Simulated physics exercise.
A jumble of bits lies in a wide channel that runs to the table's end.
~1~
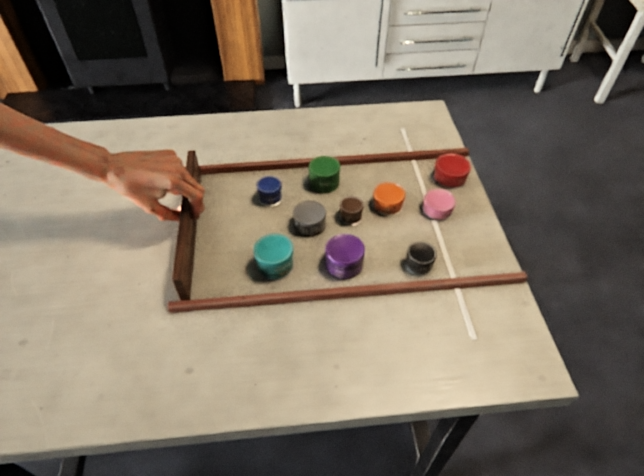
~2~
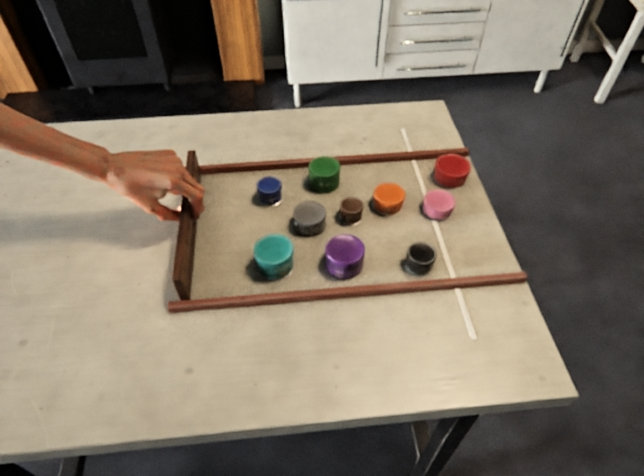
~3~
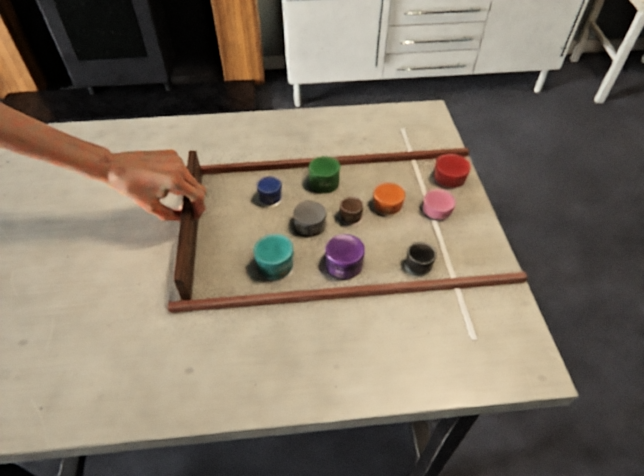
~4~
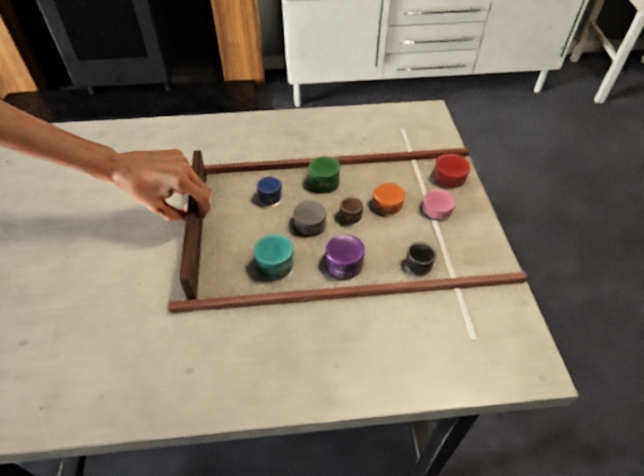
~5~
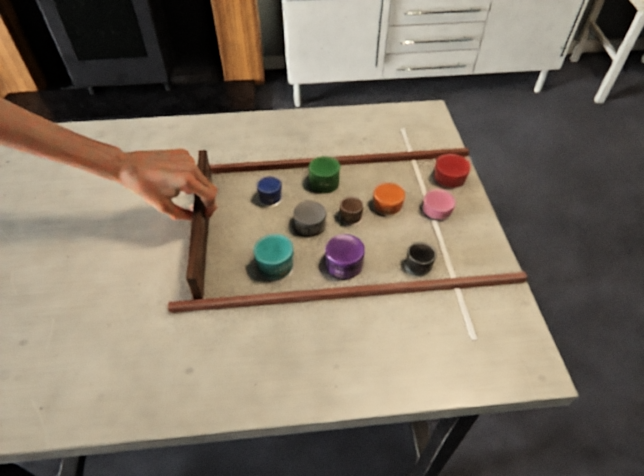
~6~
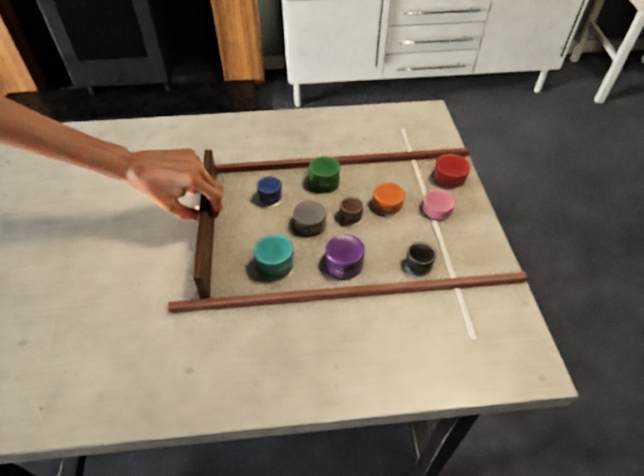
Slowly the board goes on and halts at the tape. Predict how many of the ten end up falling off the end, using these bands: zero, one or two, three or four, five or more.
The count that falls off the end is one or two.
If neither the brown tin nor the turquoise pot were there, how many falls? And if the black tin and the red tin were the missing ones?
First try 0, second try 0.
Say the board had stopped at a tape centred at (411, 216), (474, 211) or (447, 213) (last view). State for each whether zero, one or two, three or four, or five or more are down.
Counts for the three spots in order: No fall at all; more than four; one or two.
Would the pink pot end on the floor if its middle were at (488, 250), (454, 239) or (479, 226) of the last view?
Going through them in order, it ends up falling, it keeps its spot, and it keeps its spot.
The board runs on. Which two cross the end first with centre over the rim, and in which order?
The black tin and then the pink pot.
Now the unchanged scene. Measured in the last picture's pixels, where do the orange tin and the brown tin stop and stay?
The first comes to rest at (465, 190), and the second at (475, 209).
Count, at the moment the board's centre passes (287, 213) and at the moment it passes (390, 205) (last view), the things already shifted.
I count 3 first and 9 after.
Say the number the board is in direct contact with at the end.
It touches 4.
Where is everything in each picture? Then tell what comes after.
In the first picture, red tin (452, 171); pink pot (439, 205); black tin (420, 259); board (189, 220); tape (432, 214).
In the second picture, pink pot (439, 205); purple tub (345, 257).
In the third picture, black tin (420, 259); blue pot (270, 191).
In the fourth picture, red tin (452, 172); grey tub (310, 219).
In the fifth picture, pink pot (439, 205); green tub (324, 175).
In the sixth picture, red tin (452, 172); pink pot (439, 205); black tin (420, 259); board (207, 219); tape (432, 214).
A little later, none off yet; red tin at rest near (452, 172); pink pot at rest near (439, 205); black tin at rest near (420, 259).
When it is over, the number that fall off is one or two; down, black tin and pink pot.
